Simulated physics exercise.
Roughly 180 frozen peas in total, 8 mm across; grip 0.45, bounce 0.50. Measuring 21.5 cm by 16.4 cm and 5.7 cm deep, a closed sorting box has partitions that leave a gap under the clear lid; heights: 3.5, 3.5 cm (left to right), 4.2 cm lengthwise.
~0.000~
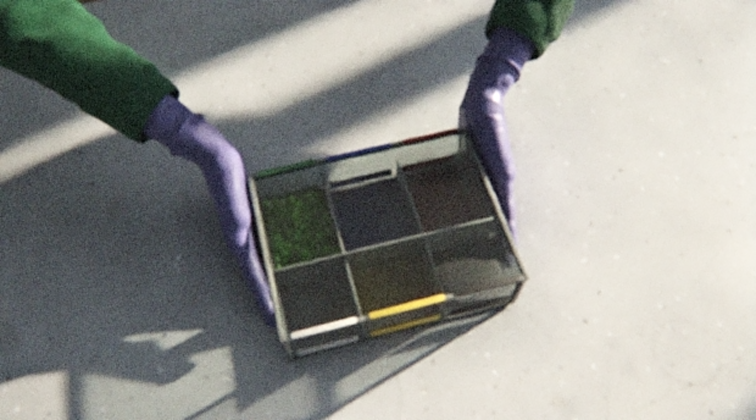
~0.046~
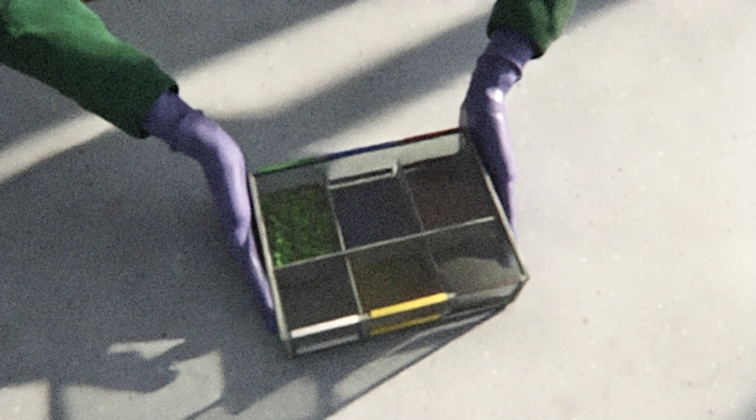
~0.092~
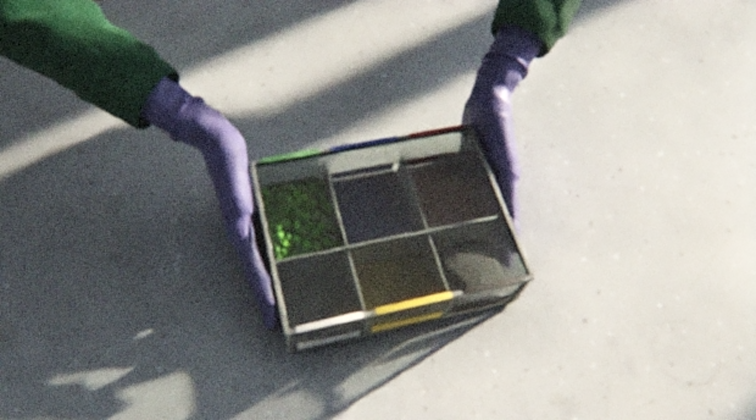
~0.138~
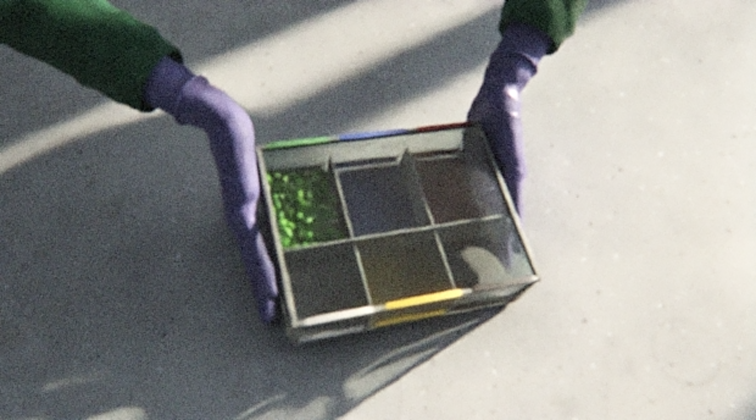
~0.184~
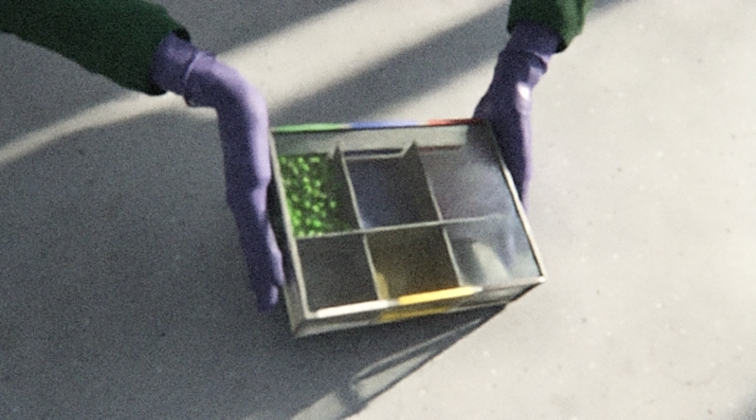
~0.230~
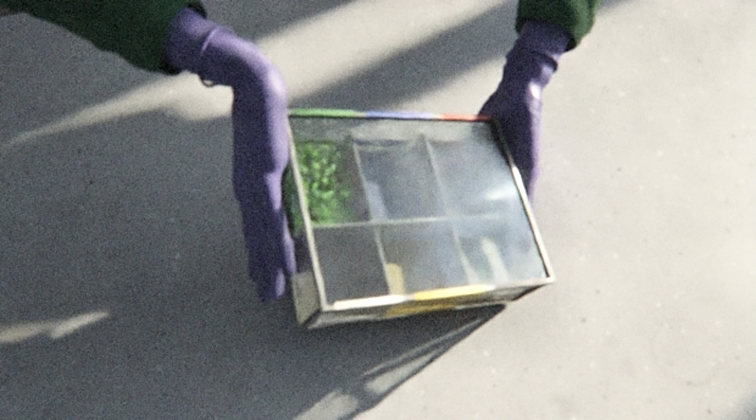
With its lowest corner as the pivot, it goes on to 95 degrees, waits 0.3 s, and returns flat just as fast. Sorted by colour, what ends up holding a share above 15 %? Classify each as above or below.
Classification: Red above, blue below, green below, yellow below, white below, black above.
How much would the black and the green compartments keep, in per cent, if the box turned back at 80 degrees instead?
Shares: Black 25, green 40, in per cent.
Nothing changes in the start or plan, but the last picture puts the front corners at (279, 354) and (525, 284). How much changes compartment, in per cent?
In that case about 20 percent.
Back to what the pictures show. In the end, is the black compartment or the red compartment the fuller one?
That would be the black compartment.
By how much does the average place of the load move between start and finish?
Net shift: Approx. 15.0 cm.
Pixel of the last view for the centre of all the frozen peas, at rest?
Resting centre estimate: Around (465, 258).
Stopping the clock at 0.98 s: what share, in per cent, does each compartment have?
Shares - red: 20, blue: 15, green: 30, yellow: 5, white: 0, black: 30.
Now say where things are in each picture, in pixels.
The first frame shows box tilt 0 degrees, front corners at (284, 337) and (523, 276); green 100 %.
The second frame shows box tilt 1 degrees, front corners at (285, 335) and (524, 276).
The third frame shows box tilt 5 degrees, front corners at (288, 330) and (529, 276), lowest corner right front.
The fourth frame shows box tilt 11 degrees, front corners at (297, 322) and (536, 277), lowest corner right front.
The fifth frame shows box tilt 17 degrees, front corners at (309, 314) and (542, 278), lowest corner right front.
The sixth frame shows box tilt 24 degrees, front corners at (326, 306) and (549, 279), lowest corner right front; green 100 %. The box's pace is about 140 degrees a second.
After 0.98 s, tilt 95 degrees; red 20 %, blue 15 %, green 30 %, yellow 5 %, black 30 %.
Then, at 1.48 s, tilt 49 degrees; red 25 %, blue 10 %, green 5 %, black 55 %.
After 2.04 s, tilt 0 degrees; red 25 %, blue 10 %, green 5 %, black 60 %.
At rest (2.6 s), red 25 %, blue 10 %, green 5 %, yellow 0 %, white 0 %, black 60 %.
